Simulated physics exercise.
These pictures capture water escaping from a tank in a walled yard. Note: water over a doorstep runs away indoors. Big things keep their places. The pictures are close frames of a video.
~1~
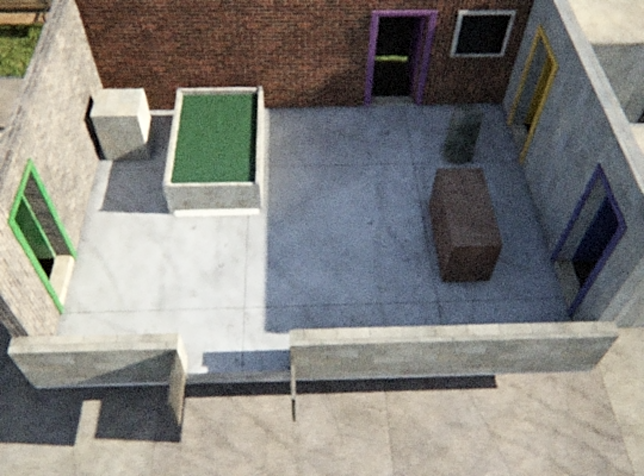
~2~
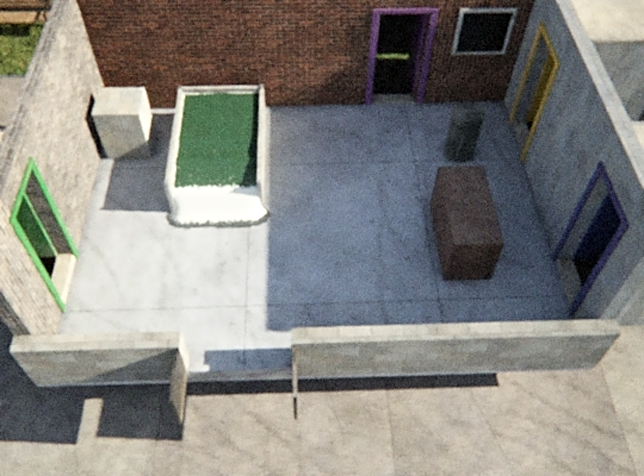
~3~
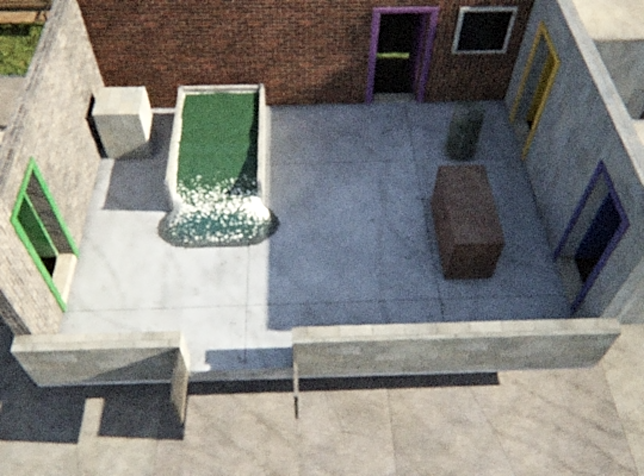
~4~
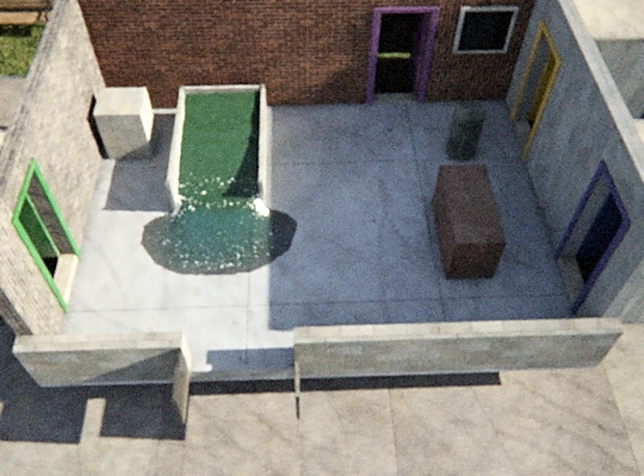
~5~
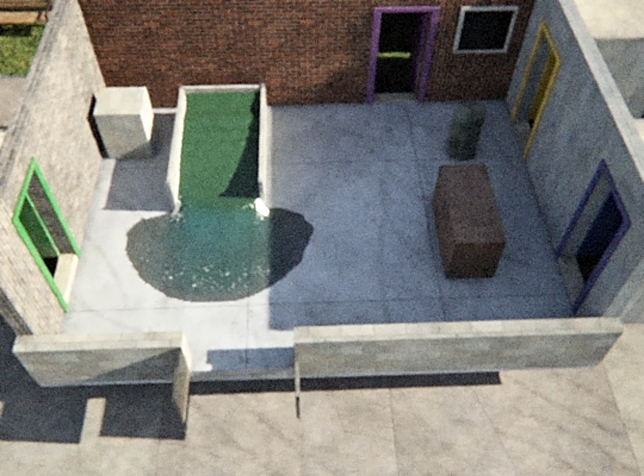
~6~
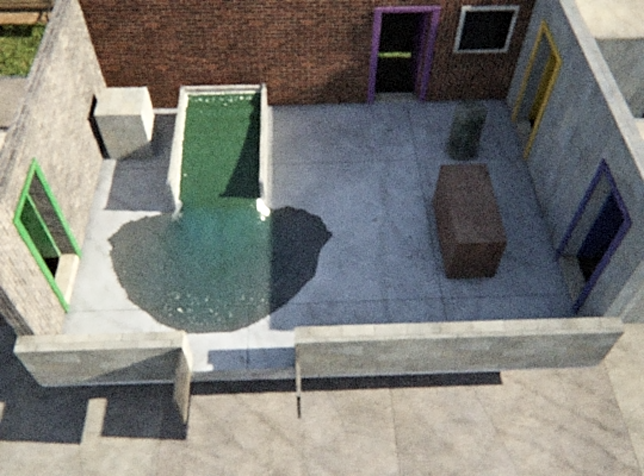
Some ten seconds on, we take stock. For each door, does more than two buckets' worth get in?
In order: Yellow door: Not too much gets in there; blue door: Not too much gets in there; green door: Not too much gets in there; purple door: Not too much gets in there.
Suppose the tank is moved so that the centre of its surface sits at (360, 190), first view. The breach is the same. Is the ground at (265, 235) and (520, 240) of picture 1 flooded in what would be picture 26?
Point 1: Not wet; point 2: Soaked through.
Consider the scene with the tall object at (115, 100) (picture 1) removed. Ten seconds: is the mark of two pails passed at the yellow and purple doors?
As for the doors, yellow door stays short and purple door stays short too.
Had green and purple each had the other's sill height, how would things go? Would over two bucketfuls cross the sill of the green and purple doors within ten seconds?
Green: Above the mark; purple: Below the mark.
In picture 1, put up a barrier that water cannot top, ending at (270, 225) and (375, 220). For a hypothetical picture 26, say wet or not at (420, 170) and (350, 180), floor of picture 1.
Result, in order: Bone-dry / bone-dry.
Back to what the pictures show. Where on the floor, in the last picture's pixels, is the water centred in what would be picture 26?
Centre of mass: Roughly (213, 256).
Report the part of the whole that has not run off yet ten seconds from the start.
Result: Close to 62 %.
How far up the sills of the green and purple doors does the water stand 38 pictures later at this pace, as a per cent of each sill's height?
In order: Roughly 60 and 0 in a hundred.
A moment on, water covers 30 % of the floor; the yellow door not reached, the blue door not reached, the green door wet at the sill, nothing in, the purple door not reached.
Next, water covers 30 % of the floor; the yellow door not reached, the blue door not reached, the green door wet at the sill, nothing in, the purple door not reached.
Then, water covers 40 % of the floor; the yellow door not reached, the blue door not reached, the green door under two buckets in, the purple door not reached.
Later, water covers 60 % of the floor; the yellow door not reached, the blue door wet at the sill, nothing in, the green door under two buckets in, the purple door not reached.
In the end, water covers 80 % of the floor; the yellow door wet at the sill, nothing in, the blue door wet at the sill, nothing in, the green door under two buckets in, the purple door not reached.
